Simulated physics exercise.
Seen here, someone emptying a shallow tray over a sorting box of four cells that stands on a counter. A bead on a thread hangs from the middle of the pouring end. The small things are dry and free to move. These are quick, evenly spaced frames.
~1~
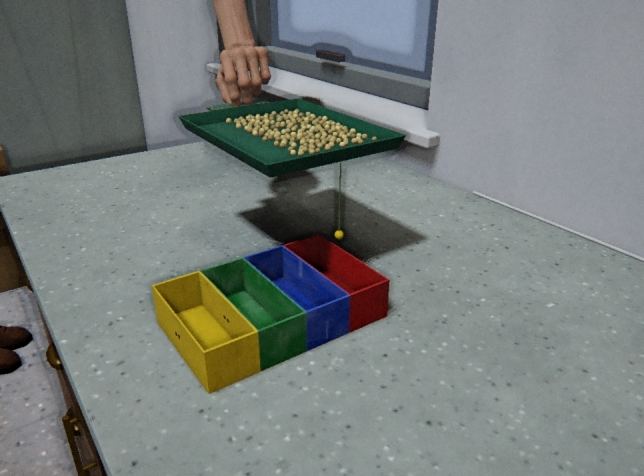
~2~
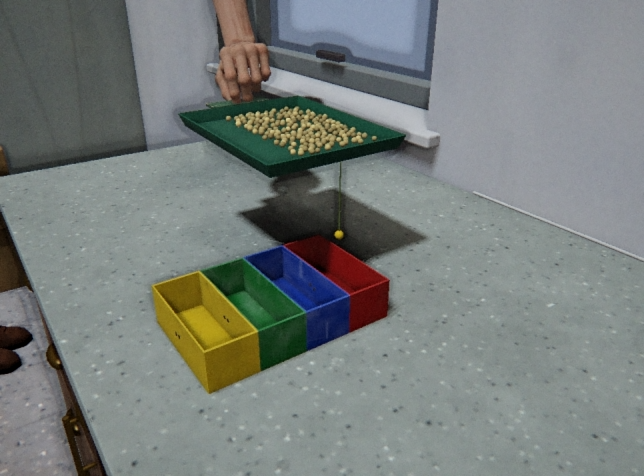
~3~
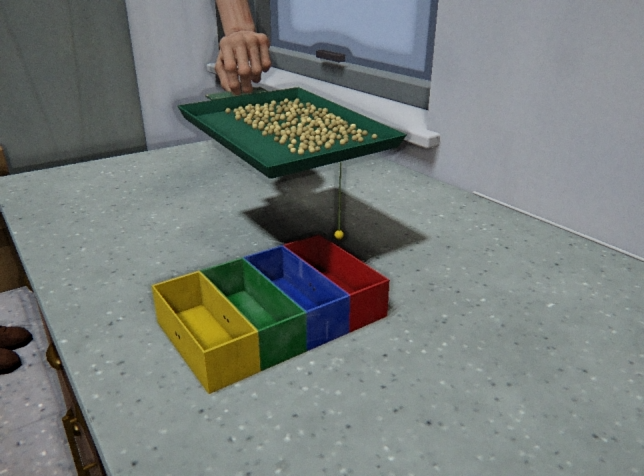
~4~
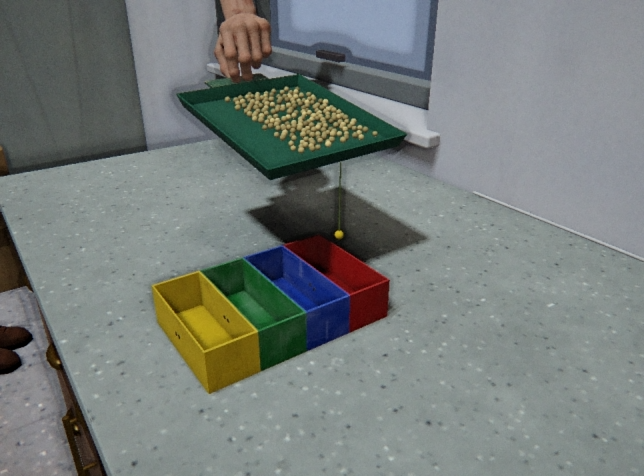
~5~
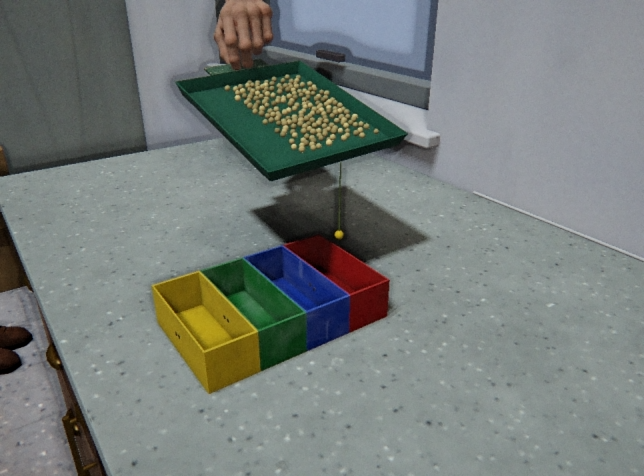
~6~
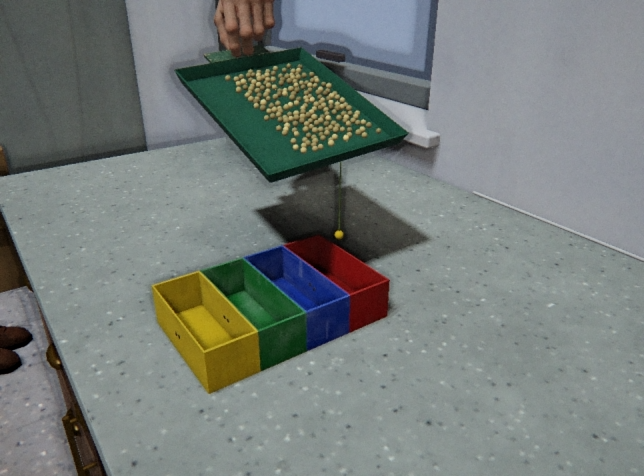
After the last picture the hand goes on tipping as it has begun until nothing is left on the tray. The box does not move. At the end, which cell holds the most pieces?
The blue one ends fullest.
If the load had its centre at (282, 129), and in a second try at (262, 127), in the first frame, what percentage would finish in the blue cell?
First some 50, then 60 per cent.
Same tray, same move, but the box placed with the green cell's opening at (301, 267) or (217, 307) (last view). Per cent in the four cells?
Near 100 % and 60 %.
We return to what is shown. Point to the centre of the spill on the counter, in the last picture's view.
Roughly at (391, 284).
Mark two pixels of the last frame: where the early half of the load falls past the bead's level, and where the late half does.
Early half (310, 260), late half (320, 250).
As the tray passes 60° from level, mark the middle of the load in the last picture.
Near (323, 162).
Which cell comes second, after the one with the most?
Next in line is that red cell.
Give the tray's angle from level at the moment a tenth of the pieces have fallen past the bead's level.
At some 65 degrees.
Soon, tray tipped steeply; most on the tray; a small part in the blue cell; a stray few in the green cell; a small part falling or outside the box.
A while on, tray tipped right over; a small part on the tray; about a third in the blue cell; about a quarter in the red cell; a stray few in the green cell; about a quarter falling or outside the box.
Towards the end, tray tipped past a quarter turn; about half in the blue cell; about a third in the red cell; a stray few in the green cell; about a quarter falling or outside the box.
Finally, tray tipped past a quarter turn; about half in the blue cell; about a third in the red cell; a stray few in the green cell; none in the yellow cell; about a quarter outside the box.
